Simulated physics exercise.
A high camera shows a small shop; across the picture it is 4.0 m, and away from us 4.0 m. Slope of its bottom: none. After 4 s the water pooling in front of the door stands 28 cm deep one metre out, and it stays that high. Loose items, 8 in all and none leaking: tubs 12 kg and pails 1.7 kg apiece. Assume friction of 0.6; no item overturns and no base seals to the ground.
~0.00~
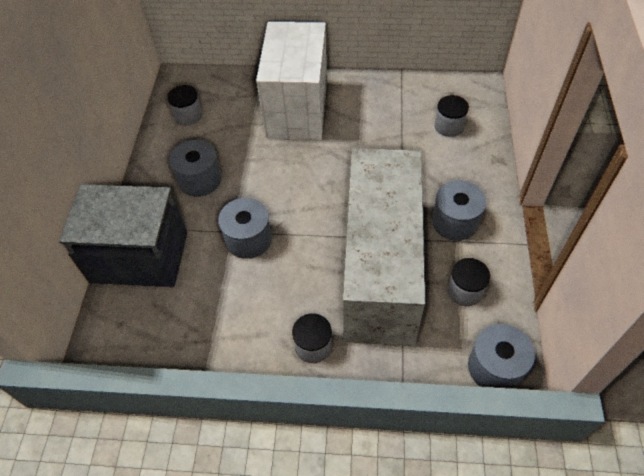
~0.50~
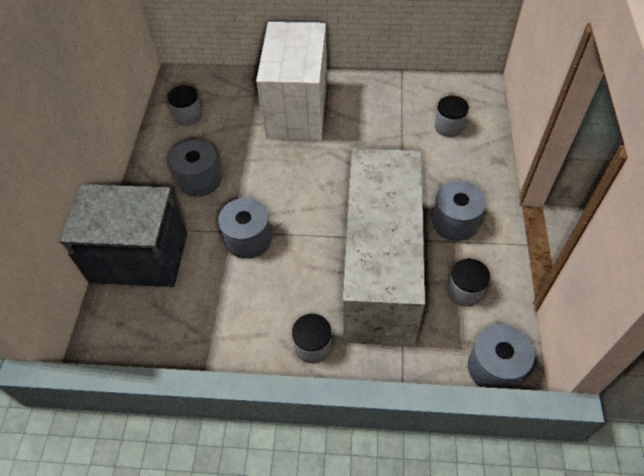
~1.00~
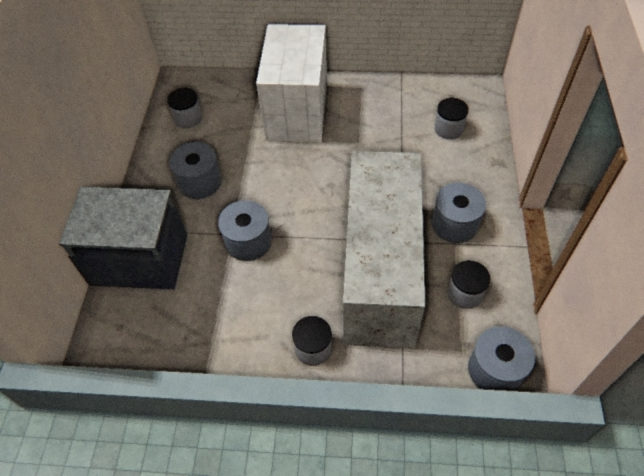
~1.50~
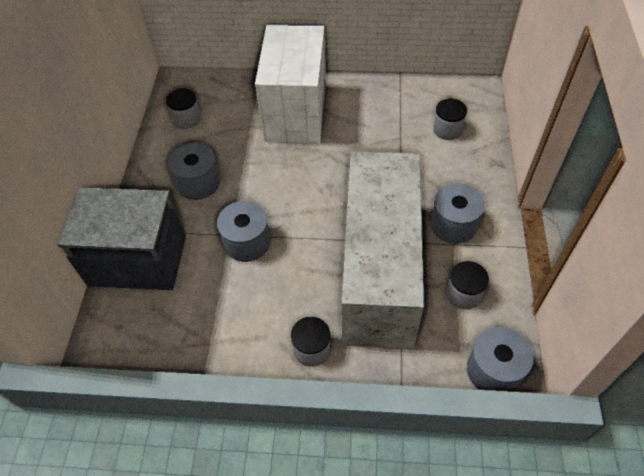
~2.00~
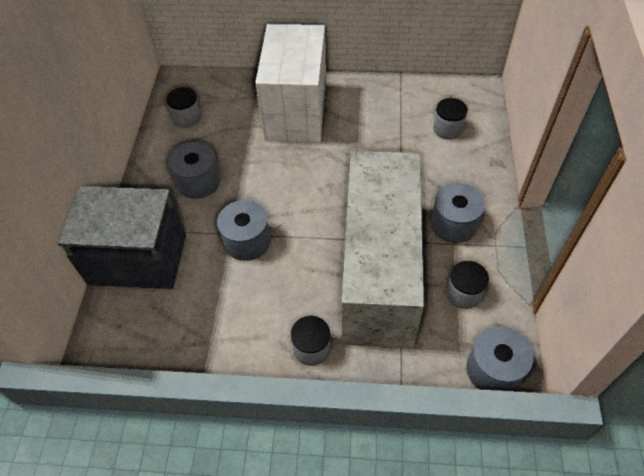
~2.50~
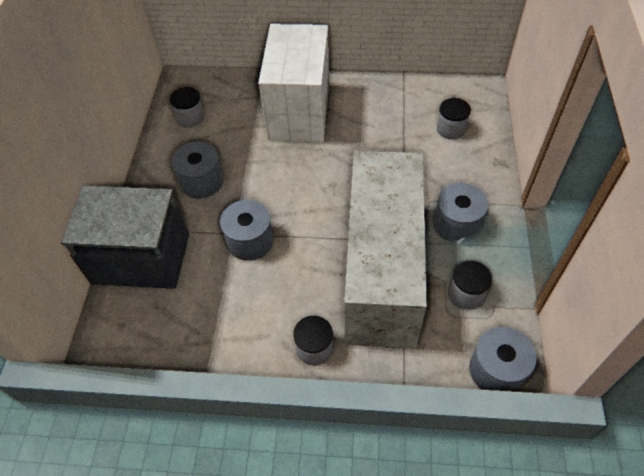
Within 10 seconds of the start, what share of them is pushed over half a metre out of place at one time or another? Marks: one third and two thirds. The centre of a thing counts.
The moved portion lies in the middle band, a third to two thirds.
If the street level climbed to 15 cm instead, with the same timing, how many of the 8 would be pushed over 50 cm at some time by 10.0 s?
I count 4 of them in that case.
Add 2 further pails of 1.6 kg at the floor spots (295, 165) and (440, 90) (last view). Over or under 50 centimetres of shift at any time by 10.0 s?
Order as asked - beyond the cutoff and beyond the cutoff.
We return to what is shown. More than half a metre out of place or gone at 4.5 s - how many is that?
It comes to 2.
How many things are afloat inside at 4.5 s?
Count: 1.
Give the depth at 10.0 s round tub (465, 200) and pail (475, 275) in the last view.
About 16 and 18 cm.
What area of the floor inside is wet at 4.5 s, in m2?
Some 6.0 m2 of it.
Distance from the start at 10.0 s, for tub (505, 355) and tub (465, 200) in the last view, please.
They sit 30 cm and 60 cm away, in the order given.
After 3.5 s 1 of 8 are over 50 cm from their spots; 1 afloat.
After 4.5 s 2 of 8 are over 50 cm from their spots; 1 afloat.
After 7.0 s 3 of 8 are over 50 cm from their spots; 4 afloat.
After 10.0 s 3 of 8 are over 50 cm from their spots, and 5 have been at some point; 7 afloat.
